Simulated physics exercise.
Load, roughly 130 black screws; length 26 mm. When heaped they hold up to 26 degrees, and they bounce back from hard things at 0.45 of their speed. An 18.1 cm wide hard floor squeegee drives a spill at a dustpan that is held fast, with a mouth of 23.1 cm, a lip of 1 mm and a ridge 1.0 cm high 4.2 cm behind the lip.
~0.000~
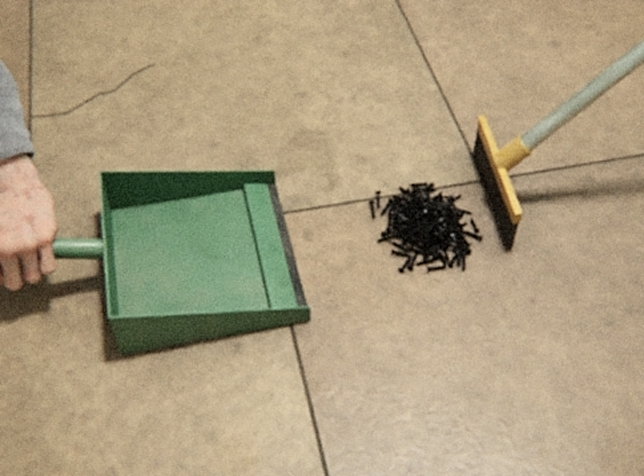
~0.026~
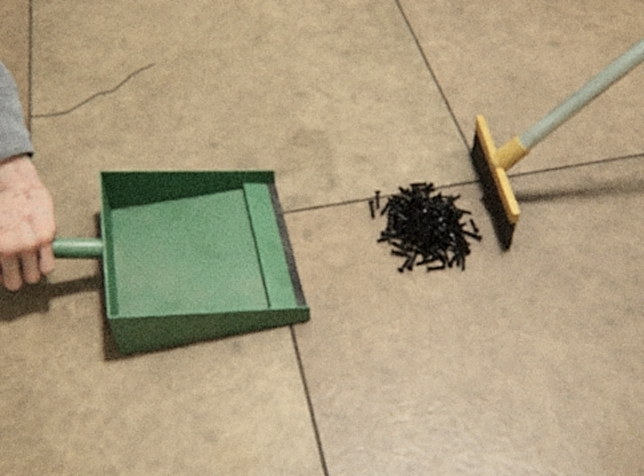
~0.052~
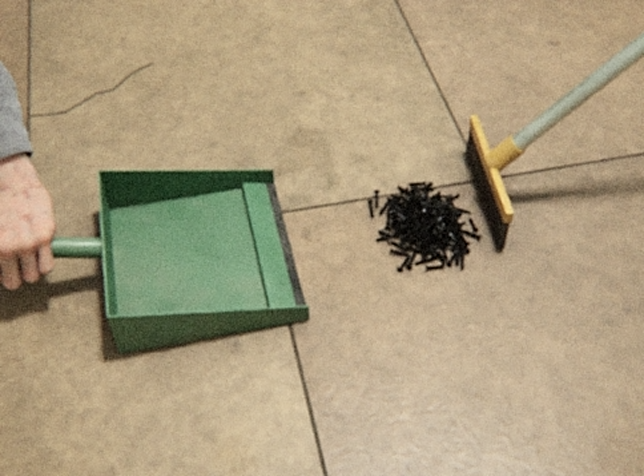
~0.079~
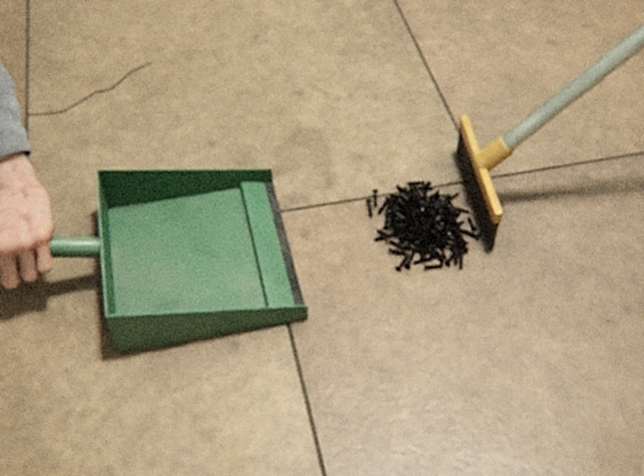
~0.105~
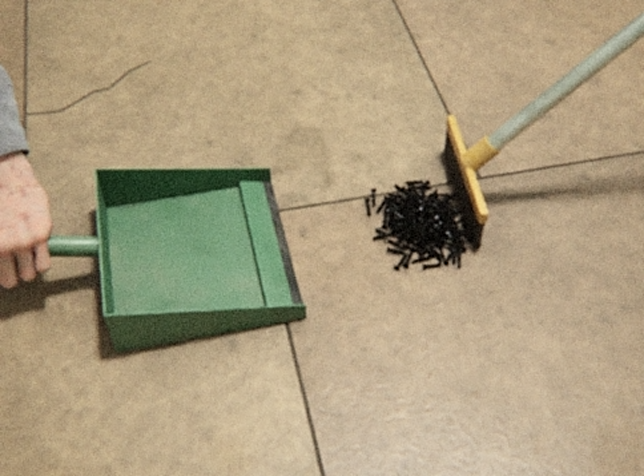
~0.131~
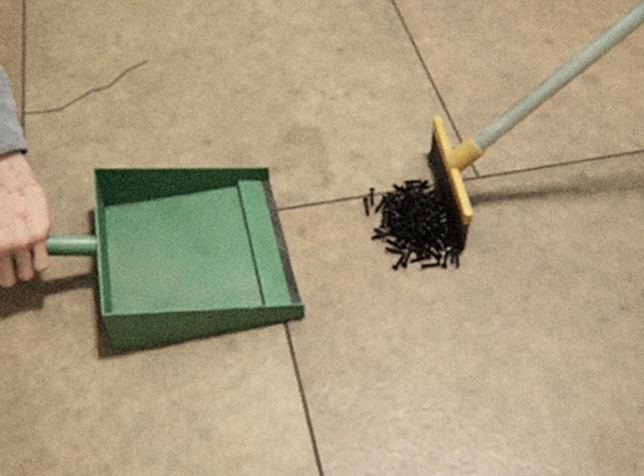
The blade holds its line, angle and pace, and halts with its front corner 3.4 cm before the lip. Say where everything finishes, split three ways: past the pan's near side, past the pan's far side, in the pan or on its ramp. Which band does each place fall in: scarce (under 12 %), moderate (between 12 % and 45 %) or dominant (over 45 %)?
Near side: Scarce; far side: Scarce; pan: Moderate.
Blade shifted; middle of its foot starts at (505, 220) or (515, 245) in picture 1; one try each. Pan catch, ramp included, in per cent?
First try about 35 per cent, second about 30 per cent.
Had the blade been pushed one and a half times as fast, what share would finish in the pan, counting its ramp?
Then near 60 in a hundred.
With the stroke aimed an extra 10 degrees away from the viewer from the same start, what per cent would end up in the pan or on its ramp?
Estimate: 25 % in pan or on ramp.
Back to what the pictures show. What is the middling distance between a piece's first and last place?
Median: Approx. 18 cm.
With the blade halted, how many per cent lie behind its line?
Around 15 per cent.
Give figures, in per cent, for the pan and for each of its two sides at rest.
Tally in %: Near side 0; far side 5; pan 35.
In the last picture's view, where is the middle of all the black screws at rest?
About (291, 233).
Then, at 0.28 s, middle of the blade 13 cm from the lip; 0 % over the lip, far side 0 %, near side 0 %.
Then, at 0.38 s, middle of the blade 6 cm from the lip; 0 % over the lip, far side 0 %, near side 0 %.
After 0.61 s, middle of the blade 4 cm from the lip; 35 % over the lip, far side 5 %, near side 0 %.
At rest (1.6 s), near side 0 %, far side 5 %, pan 35 %, in front of the lip or behind the blade 65 %.
